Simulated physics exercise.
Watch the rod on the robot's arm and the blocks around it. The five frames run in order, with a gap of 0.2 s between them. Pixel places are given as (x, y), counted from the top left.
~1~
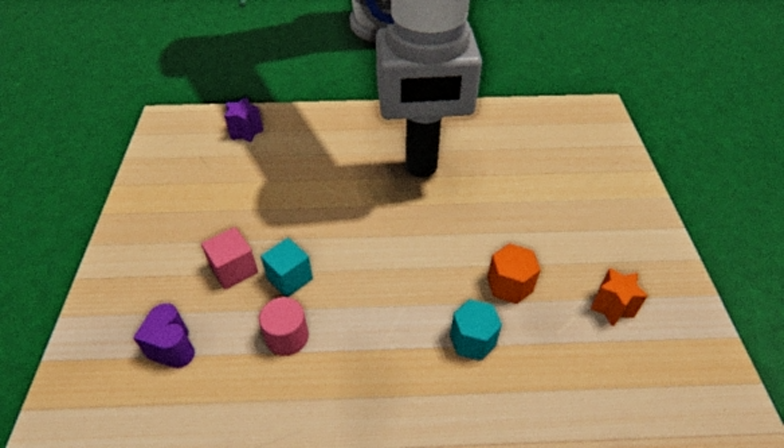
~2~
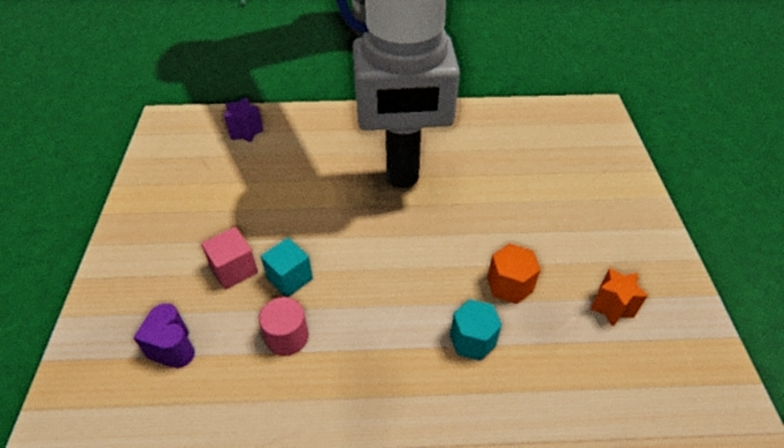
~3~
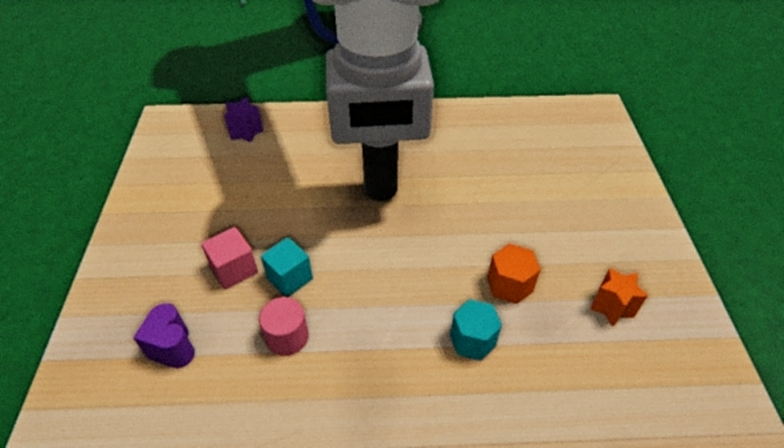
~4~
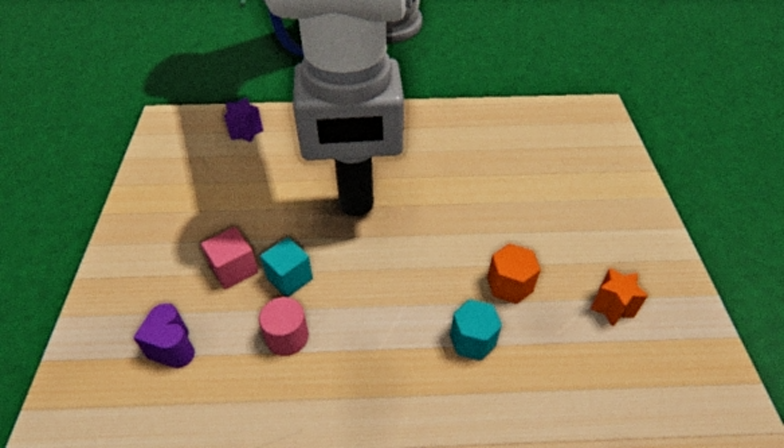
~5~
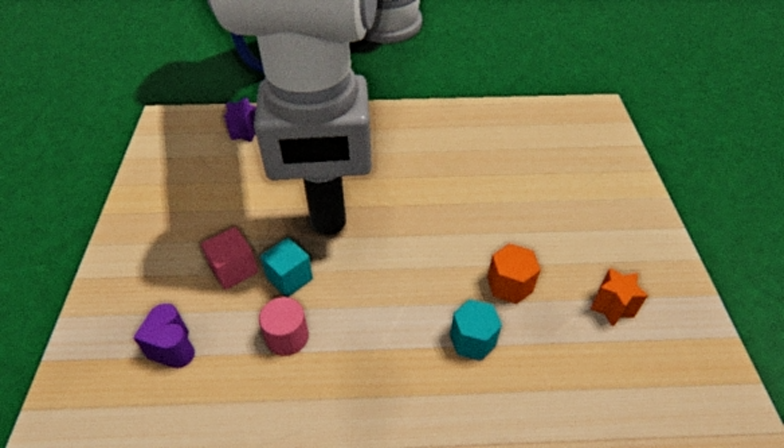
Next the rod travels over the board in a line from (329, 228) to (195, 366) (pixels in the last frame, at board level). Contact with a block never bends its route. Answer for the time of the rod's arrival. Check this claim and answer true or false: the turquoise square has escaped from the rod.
True
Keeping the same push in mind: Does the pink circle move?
Going by the path, yes.
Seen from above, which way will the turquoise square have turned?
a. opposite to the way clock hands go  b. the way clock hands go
a (opposite to the way clock hands go)
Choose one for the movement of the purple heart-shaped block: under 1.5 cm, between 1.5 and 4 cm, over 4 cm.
Below 1.5 cm.
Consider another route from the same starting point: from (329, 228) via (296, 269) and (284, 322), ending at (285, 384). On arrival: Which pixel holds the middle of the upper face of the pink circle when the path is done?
It should be at about (285, 409).
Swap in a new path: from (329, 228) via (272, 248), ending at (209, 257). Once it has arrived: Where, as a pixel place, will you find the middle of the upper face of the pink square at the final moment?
In the picture, that point is around (190, 264).
The first path, step by step. One third of the way, rod (289, 263); turquoise square (270, 277), turned 30° anticlockwise.
Two thirds of the way, rod (244, 309); pink circle (283, 345); turquoise square (237, 330), turned 75° anticlockwise.
At the end, rod (191, 360); purple heart-shaped block (147, 333), turned 40° clockwise; pink square not moved; pink circle (284, 346); turquoise square (231, 351), turned 100° anticlockwise.
